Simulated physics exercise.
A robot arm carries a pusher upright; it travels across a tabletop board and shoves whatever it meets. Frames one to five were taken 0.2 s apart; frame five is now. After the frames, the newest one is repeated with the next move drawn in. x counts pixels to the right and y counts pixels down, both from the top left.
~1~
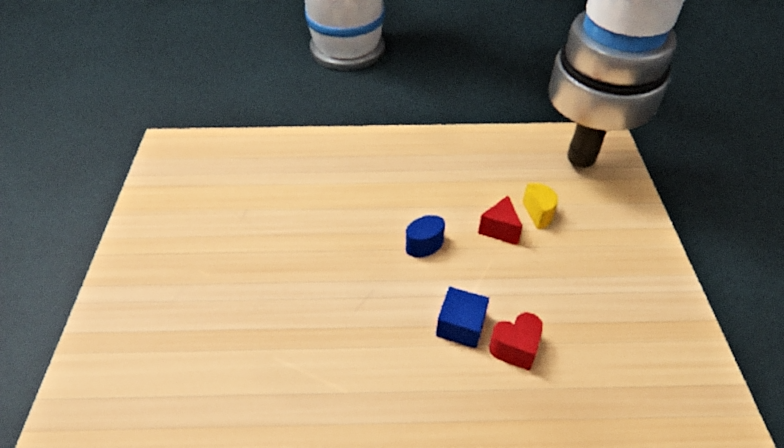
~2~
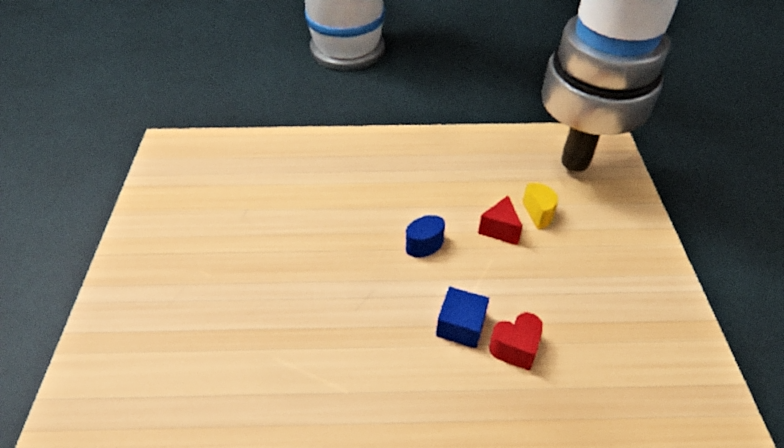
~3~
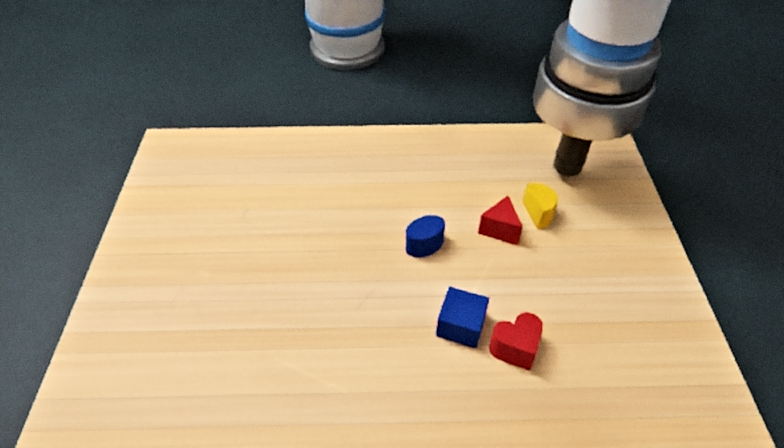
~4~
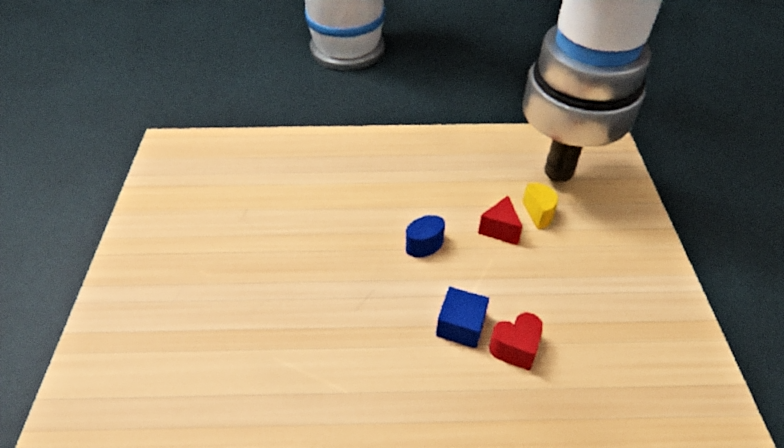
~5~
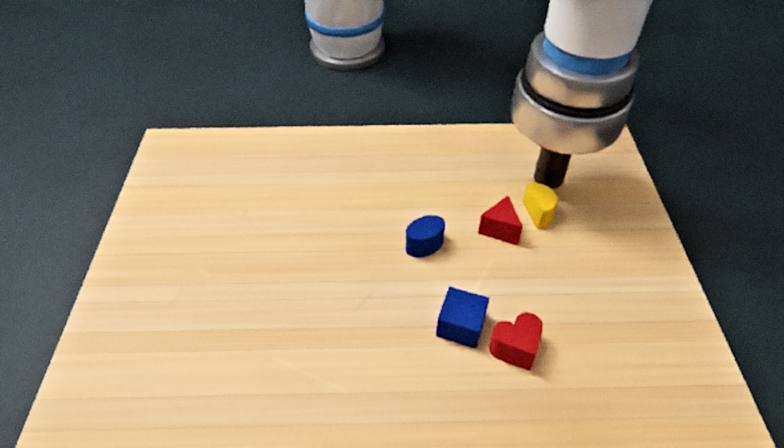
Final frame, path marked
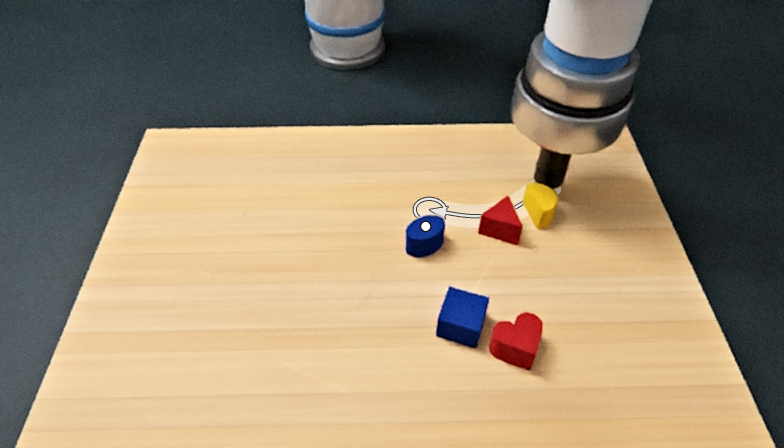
A robotic arm with a dark, rod-like tip hangs over the upper right of a pale wooden board on a dark surface, seen from above at an angle. A blue oval, a red triangle and a yellow half-round block sit above a blue cube and a red heart. The arm slides slightly left and downward, nearing the yellow block, while the blocks and camera stay still.
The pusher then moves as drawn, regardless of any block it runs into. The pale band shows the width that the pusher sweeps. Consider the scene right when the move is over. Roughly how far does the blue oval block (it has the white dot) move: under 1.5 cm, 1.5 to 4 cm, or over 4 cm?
Less than 1.5 cm.
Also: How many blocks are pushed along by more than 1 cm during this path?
I think two will be displaced.
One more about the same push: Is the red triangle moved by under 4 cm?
Answer: Yes.
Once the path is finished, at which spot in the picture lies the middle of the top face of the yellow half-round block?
When the path ends, it will be at (537, 209).
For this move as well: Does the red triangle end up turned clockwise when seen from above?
My answer is no.
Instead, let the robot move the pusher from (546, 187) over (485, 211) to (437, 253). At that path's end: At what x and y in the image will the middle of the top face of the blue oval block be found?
At the end it should sit near (400, 238).
The drawn path runs from (546, 187) by way of (516, 207) and (475, 216) to (430, 210); the dot is on the blue oval block.
On the path given first. One third of the way, pusher (518, 200); yellow half-round block (537, 209), turned 60° anticlockwise.
Two thirds of the way, pusher (476, 209); red triangle (489, 220), turned 75° anticlockwise; yellow half-round block (537, 209), turned 65° anticlockwise.
At the end, pusher (430, 202); blue oval block not moved; red triangle (489, 220), turned 75° anticlockwise; yellow half-round block (537, 209), turned 65° anticlockwise.
